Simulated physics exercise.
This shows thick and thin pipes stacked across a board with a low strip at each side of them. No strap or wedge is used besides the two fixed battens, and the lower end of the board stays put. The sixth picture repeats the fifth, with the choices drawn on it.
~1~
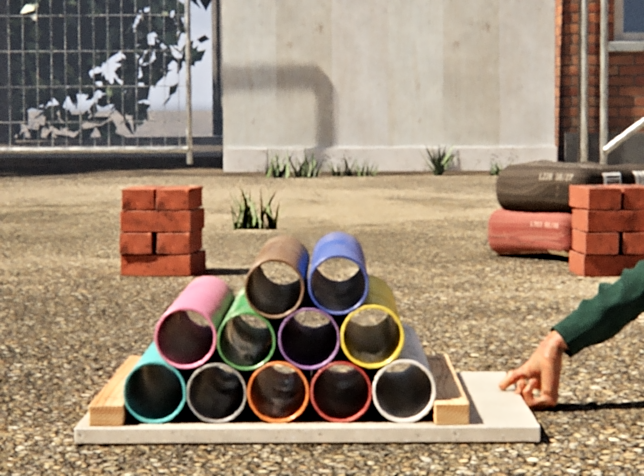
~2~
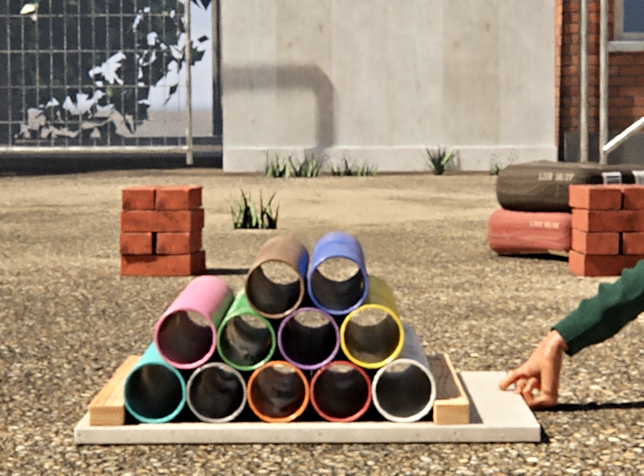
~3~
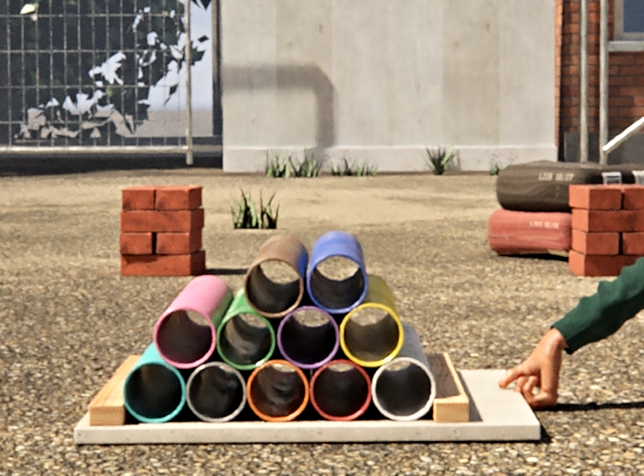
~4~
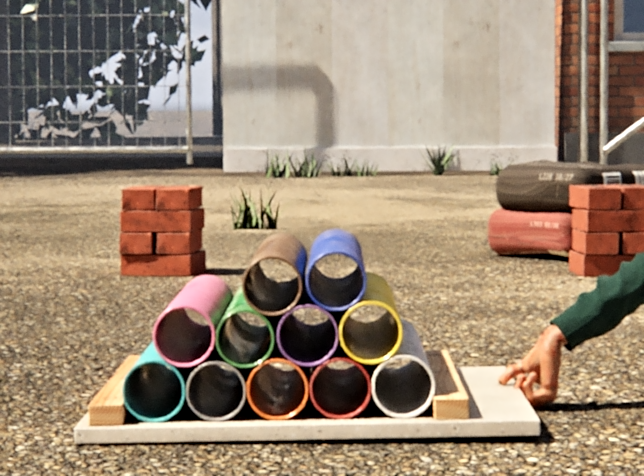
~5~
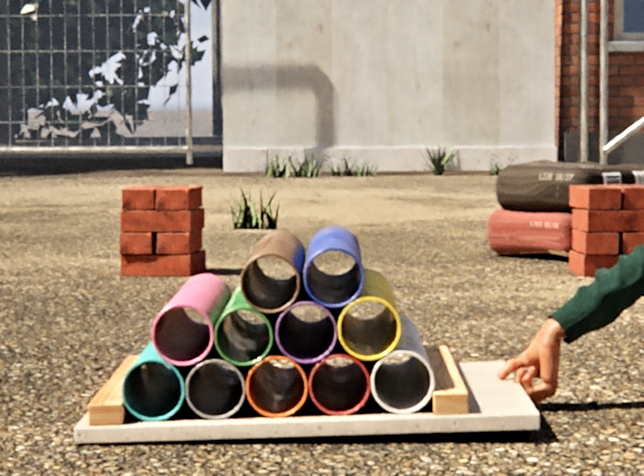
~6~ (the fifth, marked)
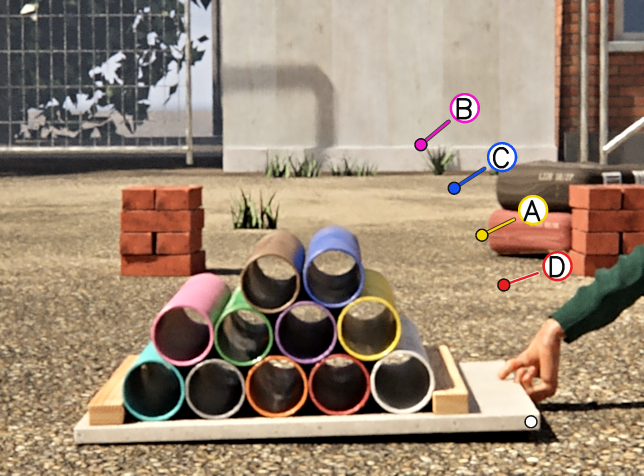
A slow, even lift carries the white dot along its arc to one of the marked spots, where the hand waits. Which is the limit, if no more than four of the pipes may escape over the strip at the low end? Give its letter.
No higher than A.
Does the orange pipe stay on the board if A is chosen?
Yes.
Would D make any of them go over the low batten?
At D: No.
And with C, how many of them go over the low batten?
The count is six.
On the copy, A at (482, 235); B at (421, 144); C at (454, 188); D at (504, 285); the white dot at (531, 422).
On A. First, board at 16°.
Then, board at 26°.
Finally, board at 26°, one over the low batten (brown).
By contrast, B six over the low batten; C six over the low batten; D none over the low batten.
